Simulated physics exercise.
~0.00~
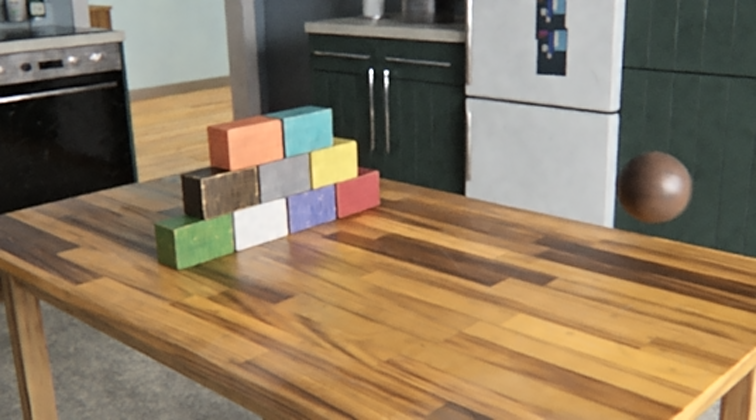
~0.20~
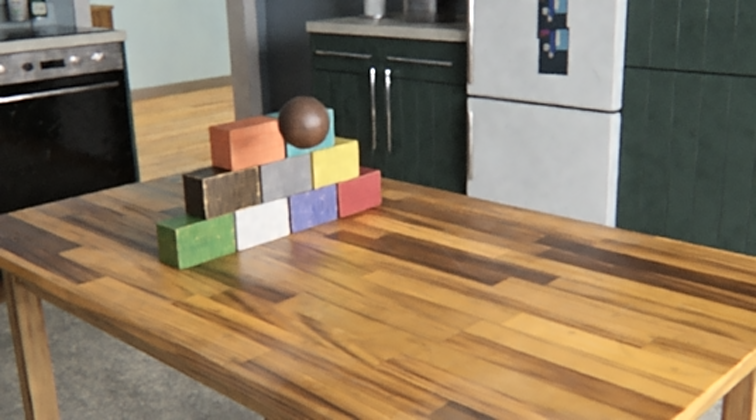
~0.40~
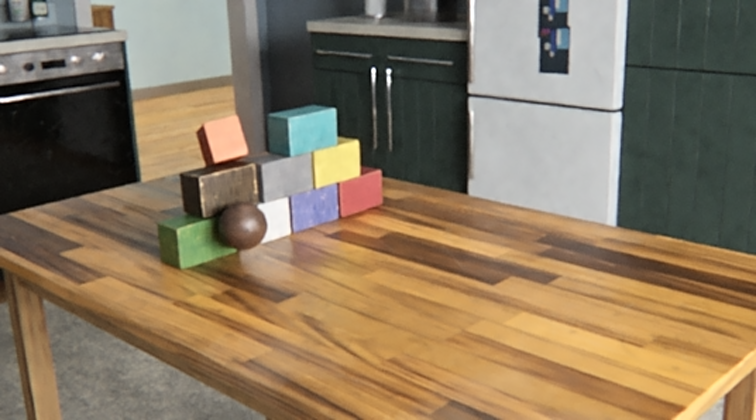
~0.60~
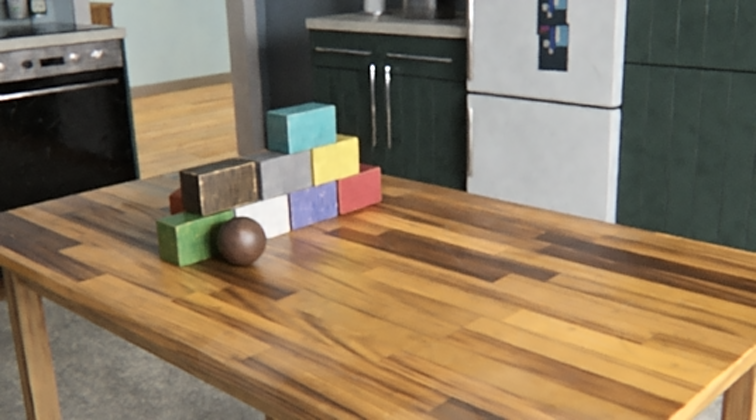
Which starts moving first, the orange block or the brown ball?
The brown ball starts moving first, flying left toward the stack while the orange block is still in place. The orange block only shifts and tips afterward.
